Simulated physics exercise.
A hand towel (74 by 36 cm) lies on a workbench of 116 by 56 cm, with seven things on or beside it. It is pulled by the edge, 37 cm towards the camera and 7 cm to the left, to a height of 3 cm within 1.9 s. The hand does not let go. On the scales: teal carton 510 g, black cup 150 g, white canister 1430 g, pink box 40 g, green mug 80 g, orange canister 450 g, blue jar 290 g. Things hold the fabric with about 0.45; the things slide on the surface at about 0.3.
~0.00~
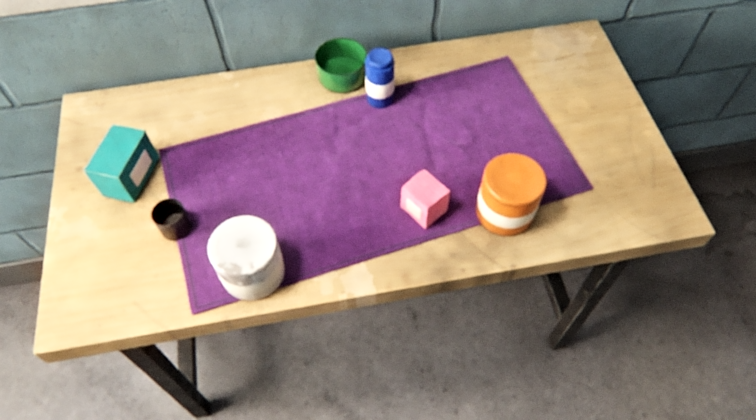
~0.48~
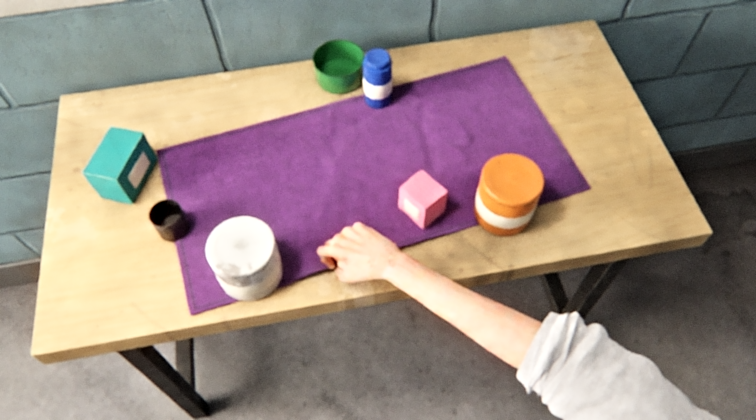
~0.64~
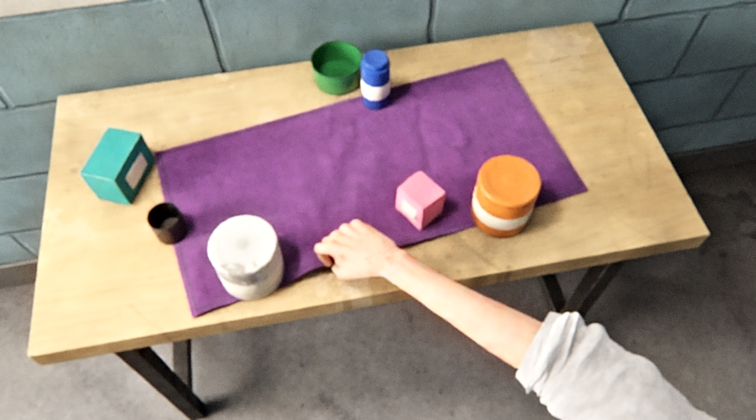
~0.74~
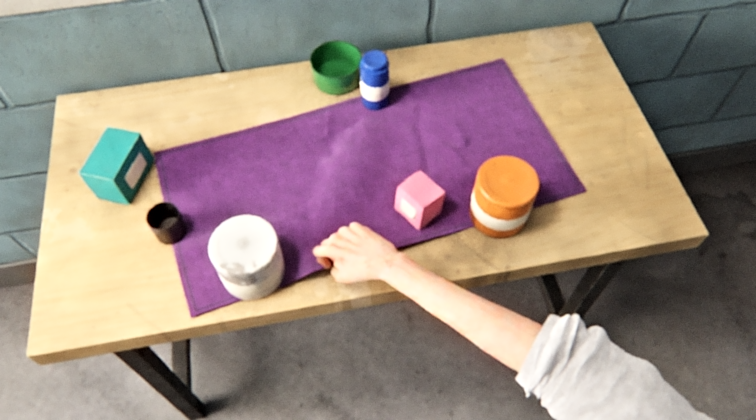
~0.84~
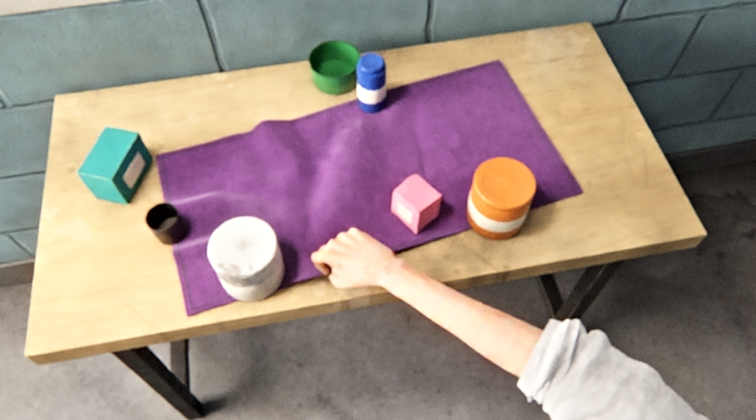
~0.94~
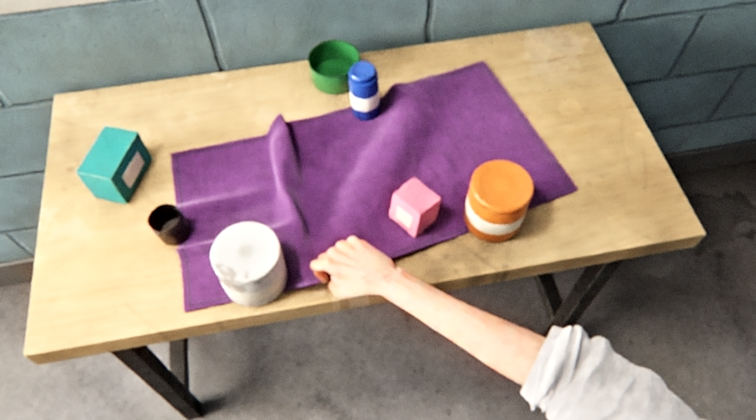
A light wooden workbench stands against a blue-grey block wall, seen from above at an angle by a nearly still camera. A purple cloth lies across it with a white canister, pink box, orange canister and blue jar on it, a green mug behind, and a black cup and teal carton at left. A hand enters from the lower right, grips the front edge and tugs, wrinkling the cloth into a ridge and shifting the blue jar slightly.
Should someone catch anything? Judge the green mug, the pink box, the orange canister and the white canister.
The green mug remains up there, the pink box drops off, the orange canister goes over the edge, the white canister falls off.
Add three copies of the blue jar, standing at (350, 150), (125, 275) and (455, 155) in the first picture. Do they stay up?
In turn: Goes over, stays on, falls off.
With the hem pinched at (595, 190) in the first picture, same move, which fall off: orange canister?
In that case: Orange canister falls off.
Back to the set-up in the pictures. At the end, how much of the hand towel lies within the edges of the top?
About 0 per cent.
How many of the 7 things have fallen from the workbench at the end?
3 of them.
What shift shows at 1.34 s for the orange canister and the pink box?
About: Orange canister 6 cm, pink box 10 cm.
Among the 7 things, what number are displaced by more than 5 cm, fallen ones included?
That makes 4.
After 1.3 s, 95 % of the hand towel is still over the top; pink box 10 cm off its start, white canister 8 cm off its start, orange canister 7 cm off its start.
After 1.7 s, 70 % of the hand towel is still over the top; white canister over the edge, pink box 20 cm off its start, orange canister 14 cm off its start.
After 2.1 s, 30 % of the hand towel is still over the top; pink box over the edge, orange canister over the edge, white canister over the edge.
After 2.5 s, 0 % of the hand towel is still over the top; orange canister over the edge, pink box over the edge, white canister over the edge.
After 4.1 s, 0 % of the hand towel is still over the top; orange canister over the edge, pink box over the edge, white canister over the edge, green mug 0 cm off its start at (334, 58).
